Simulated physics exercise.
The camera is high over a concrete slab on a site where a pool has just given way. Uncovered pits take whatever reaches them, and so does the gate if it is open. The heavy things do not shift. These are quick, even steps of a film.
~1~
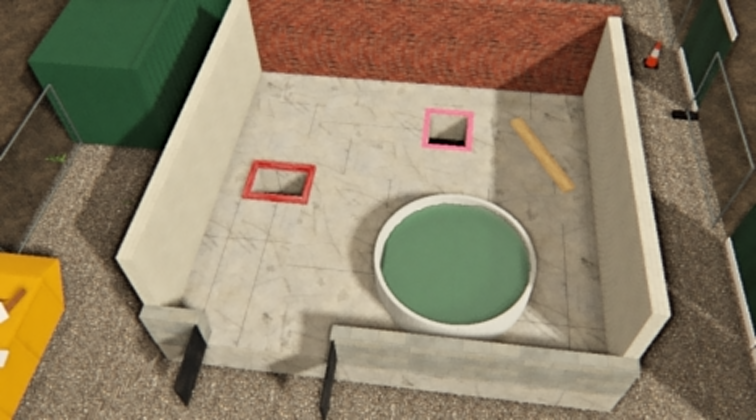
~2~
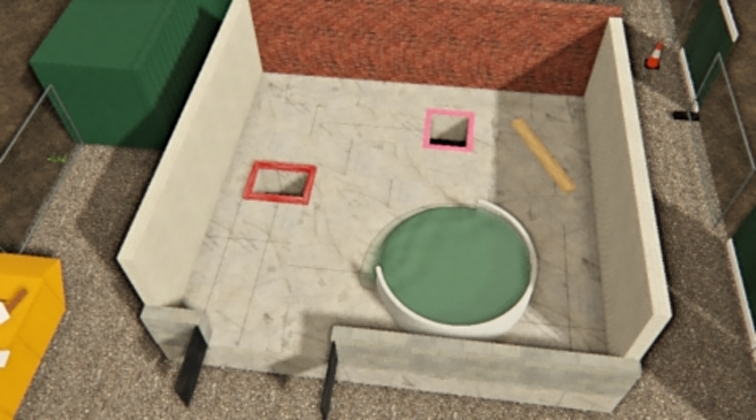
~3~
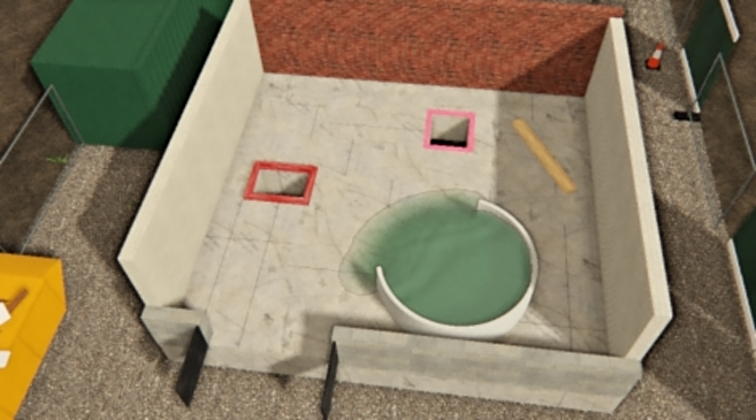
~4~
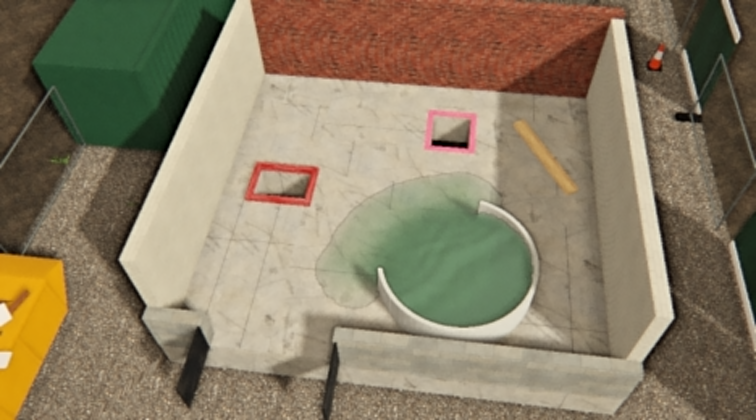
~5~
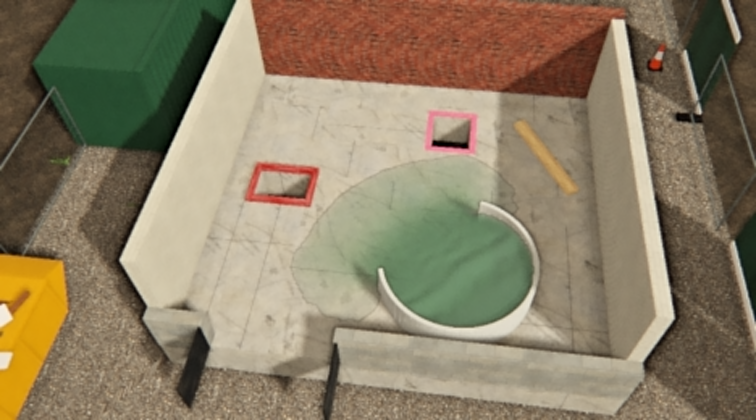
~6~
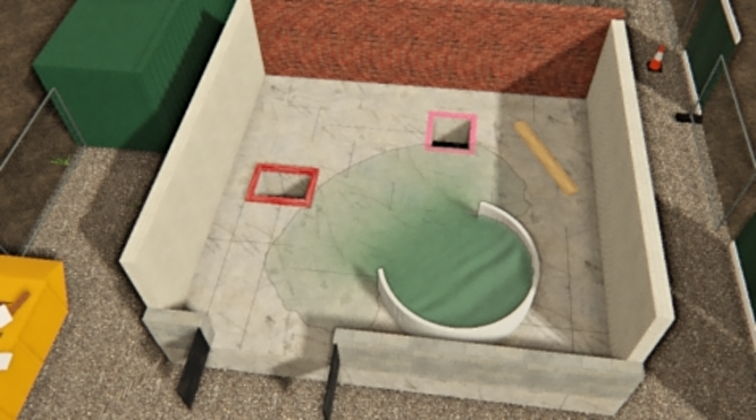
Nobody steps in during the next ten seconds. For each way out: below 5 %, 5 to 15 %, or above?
In the end: The gate takes from 5 to 15 %; the red pit takes from 5 to 15 %; the pink pit takes above 15 %.
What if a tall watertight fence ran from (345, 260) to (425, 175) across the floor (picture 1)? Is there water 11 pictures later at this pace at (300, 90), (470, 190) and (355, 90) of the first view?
One after the other: Free of water, covered, clear.
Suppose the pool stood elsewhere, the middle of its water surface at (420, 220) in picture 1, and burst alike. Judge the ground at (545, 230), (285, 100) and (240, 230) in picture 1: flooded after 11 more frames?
In turn: No water, under water, wet.
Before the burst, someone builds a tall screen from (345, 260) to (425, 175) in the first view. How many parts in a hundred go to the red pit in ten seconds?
Roughly, in per cent: Red 0.
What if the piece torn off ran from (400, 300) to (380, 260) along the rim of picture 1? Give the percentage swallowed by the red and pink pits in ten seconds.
Per cent: Red 0, pink 0.
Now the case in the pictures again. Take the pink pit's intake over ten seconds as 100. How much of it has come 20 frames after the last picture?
Roughly 35 per cent.
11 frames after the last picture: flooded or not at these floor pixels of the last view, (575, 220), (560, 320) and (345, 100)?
As listed: Free of water, dry, wet.
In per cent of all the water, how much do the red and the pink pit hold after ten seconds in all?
About 8 and 18 per cent.
A moment on, water covers 50 % of the floor; the gate 0 %, the red pit 1 %, the pink pit 2 %.
Next, water covers 60 % of the floor; the gate 0 %, the red pit 2 %, the pink pit 4 %.
Then, water covers 65 % of the floor; the gate 0 %, the red pit 5 %, the pink pit 7 %.
Later, water covers 75 % of the floor; the gate 3 %, the red pit 6 %, the pink pit 10 %.
In the end, water covers 90 % of the floor; the gate 7 %, the red pit 7 %, the pink pit 19 %.
